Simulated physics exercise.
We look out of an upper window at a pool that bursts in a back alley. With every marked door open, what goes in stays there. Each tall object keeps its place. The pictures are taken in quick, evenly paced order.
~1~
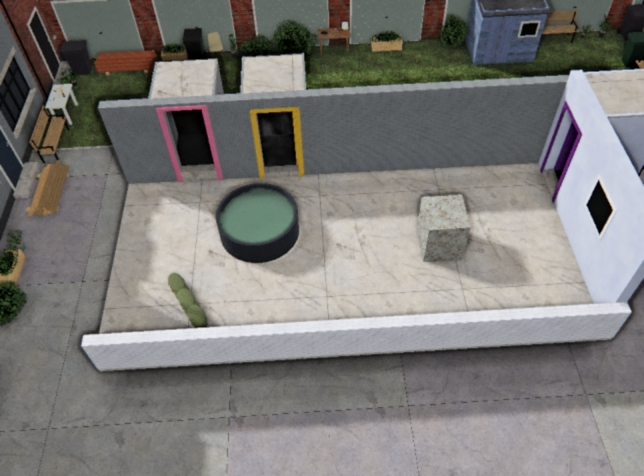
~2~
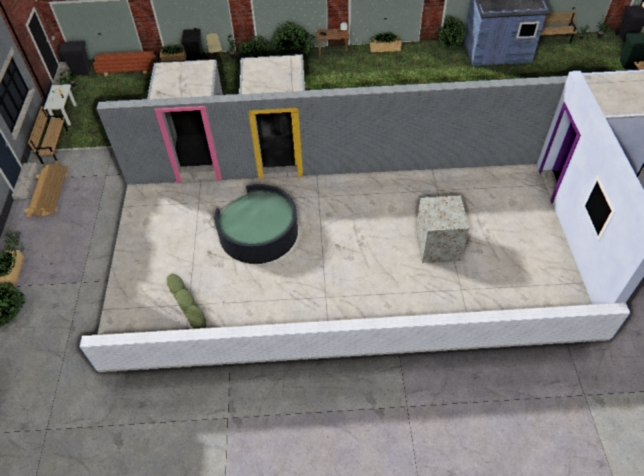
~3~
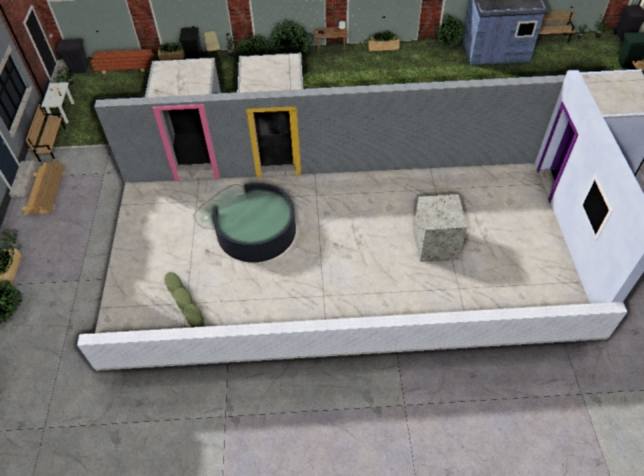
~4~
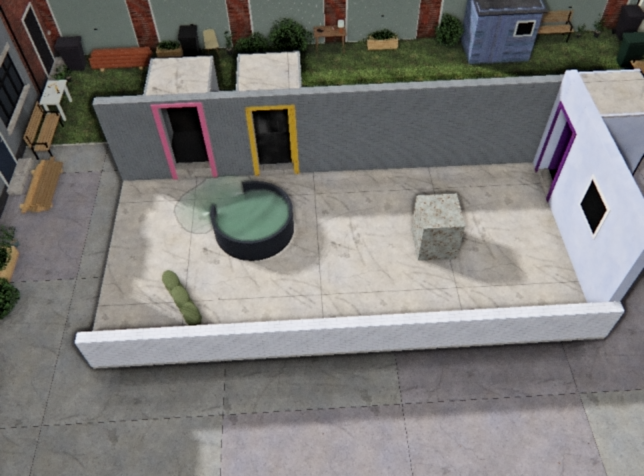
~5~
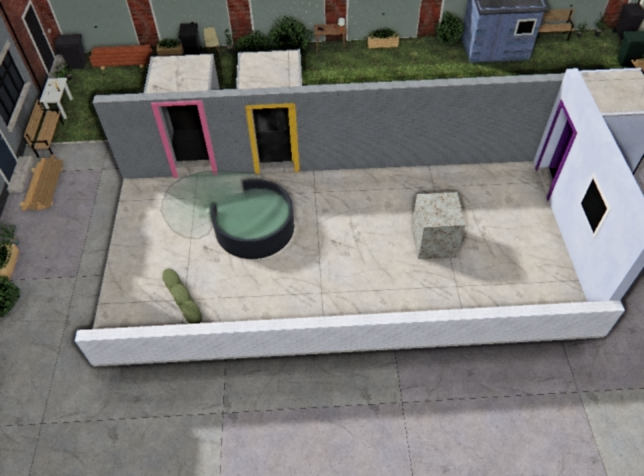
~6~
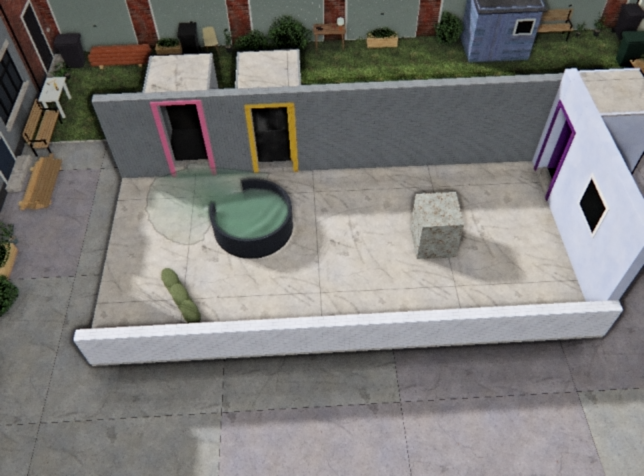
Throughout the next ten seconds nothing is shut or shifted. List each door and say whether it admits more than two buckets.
In order: The pink door is going to be at or under the line, the yellow door is going to be at or under the line, the purple door is going to be at or under the line.
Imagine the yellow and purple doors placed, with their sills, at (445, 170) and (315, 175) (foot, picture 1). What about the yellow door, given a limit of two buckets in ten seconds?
Note: Yellow door lets in too little.
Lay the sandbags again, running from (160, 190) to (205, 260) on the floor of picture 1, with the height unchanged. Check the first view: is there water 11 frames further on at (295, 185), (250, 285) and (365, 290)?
Well, in order they'd be waterlogged, left untouched and left untouched.
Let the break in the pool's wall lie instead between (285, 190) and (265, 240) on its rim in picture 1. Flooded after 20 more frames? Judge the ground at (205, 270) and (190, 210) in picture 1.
Point one not reached; point two not reached.
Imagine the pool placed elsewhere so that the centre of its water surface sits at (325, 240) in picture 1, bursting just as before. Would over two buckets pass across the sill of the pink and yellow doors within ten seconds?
Lab note - pink door never reaches it; yellow door crosses the line.
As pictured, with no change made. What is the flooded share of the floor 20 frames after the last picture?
Share estimate: About 20 per cent.
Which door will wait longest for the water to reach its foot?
That is the purple one.
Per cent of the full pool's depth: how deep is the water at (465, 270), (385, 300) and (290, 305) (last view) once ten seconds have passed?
About 0, 0, 0 %.
A moment on, water covers 10 % of the floor; the pink door wet at the sill, nothing in, the yellow door wet at the sill, nothing in, the purple door not reached.
Next, water covers 15 % of the floor; the pink door wet at the sill, nothing in, the yellow door wet at the sill, nothing in, the purple door not reached.
Then, water covers 20 % of the floor; the pink door wet at the sill, nothing in, the yellow door wet at the sill, nothing in, the purple door not reached.
Later, water covers 30 % of the floor; the pink door wet at the sill, nothing in, the yellow door wet at the sill, nothing in, the purple door not reached.
In the end, water covers 20 % of the floor; the pink door wet at the sill, nothing in, the yellow door wet at the sill, nothing in, the purple door wet at the sill, nothing in.
